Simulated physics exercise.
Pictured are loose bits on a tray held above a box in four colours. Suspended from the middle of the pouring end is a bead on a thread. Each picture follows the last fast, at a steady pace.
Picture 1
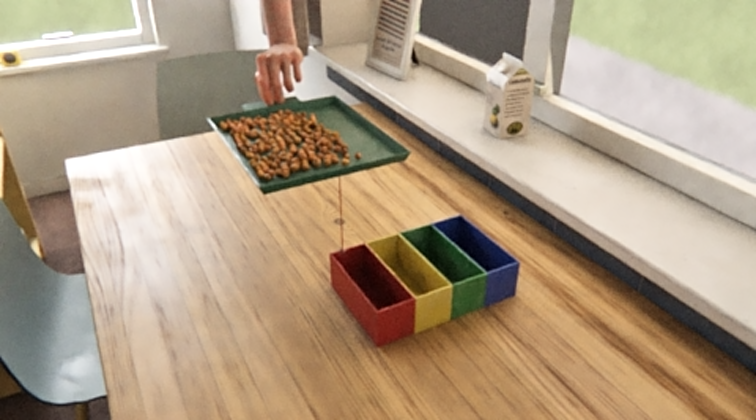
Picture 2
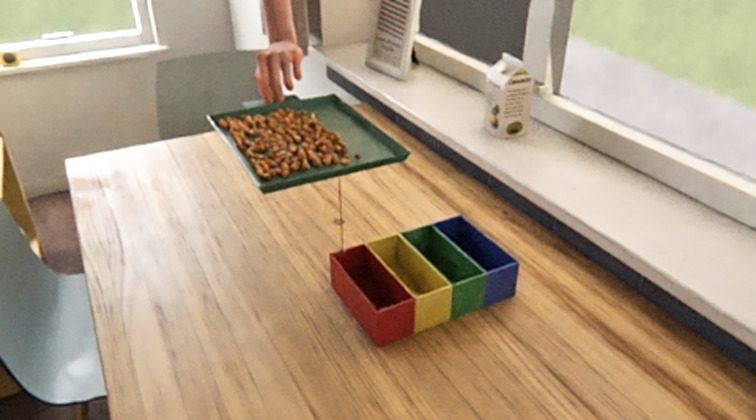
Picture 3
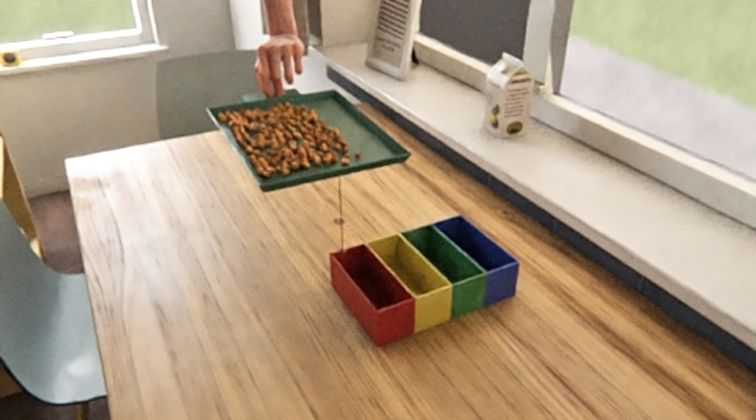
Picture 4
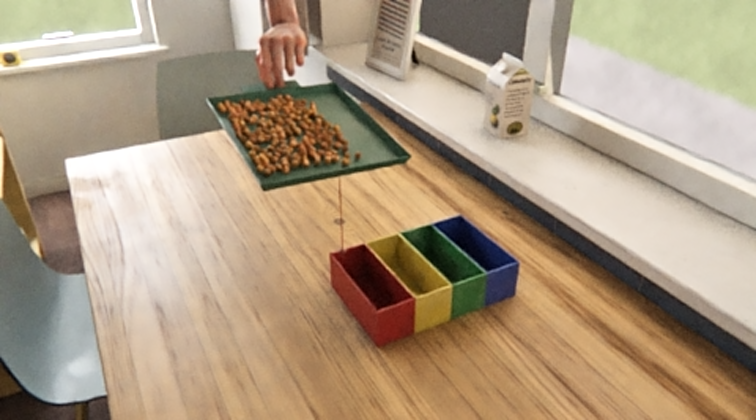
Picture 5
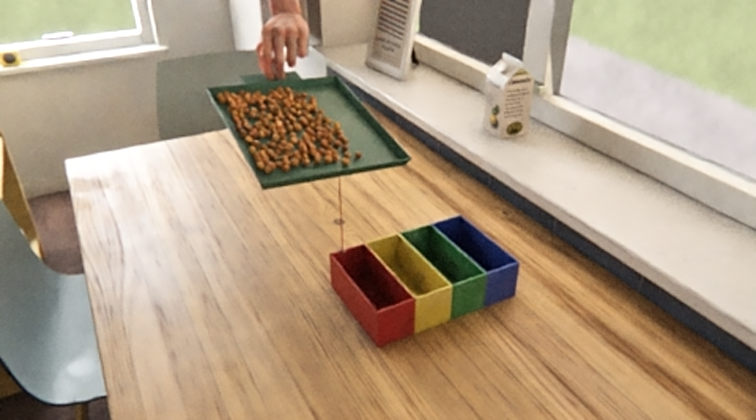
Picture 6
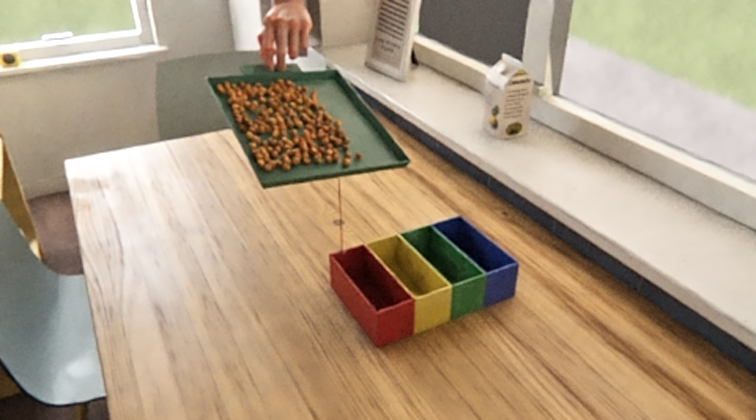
We see a hand at the far edge of a green tray of small brown bits, above a box with red, yellow, green and blue cells; the hand slowly raises that edge, tilting the tray slightly toward its near edge.
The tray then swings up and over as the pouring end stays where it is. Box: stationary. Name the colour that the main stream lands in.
Yellow.
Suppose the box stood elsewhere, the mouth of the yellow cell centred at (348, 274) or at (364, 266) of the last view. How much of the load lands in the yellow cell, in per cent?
Trial 1 20%, trial 2 20%.
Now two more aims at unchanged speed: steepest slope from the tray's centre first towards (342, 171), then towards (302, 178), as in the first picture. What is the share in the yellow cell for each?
The first comes to 30 %, while the second comes to 0 %.
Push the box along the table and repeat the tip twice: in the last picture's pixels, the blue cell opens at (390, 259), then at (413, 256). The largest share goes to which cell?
Result 1: The blue one. Result 2: The blue cell.
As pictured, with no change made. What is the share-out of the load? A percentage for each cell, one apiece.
The red cell holds 20 %, the yellow cell 50 %, the green cell 30 % and the blue cell 0 %.
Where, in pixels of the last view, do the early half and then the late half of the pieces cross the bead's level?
I'd place the first part at (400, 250) and the rest at (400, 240).
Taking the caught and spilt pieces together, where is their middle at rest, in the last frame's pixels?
At about (406, 289).
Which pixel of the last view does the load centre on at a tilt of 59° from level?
Close to (367, 157).
Soon after the last picture, tray tipped steeply; most on the tray; a small part in the yellow cell; a stray few in the green cell; a stray few in the red cell; a small part falling or outside the box.
A little later, tray tipped right over; about a third in the yellow cell; about a quarter in the green cell; about a quarter in the red cell; a stray few in the blue cell; a small part falling or outside the box.
Later still, tray tipped past a quarter turn; about half in the yellow cell; about a quarter in the green cell; about a quarter in the red cell; a stray few in the blue cell; a stray few falling or outside the box.
At rest, tray tipped past a quarter turn; about half in the yellow cell; about a quarter in the green cell; about a quarter in the red cell; a stray few in the blue cell; a stray few outside the box.
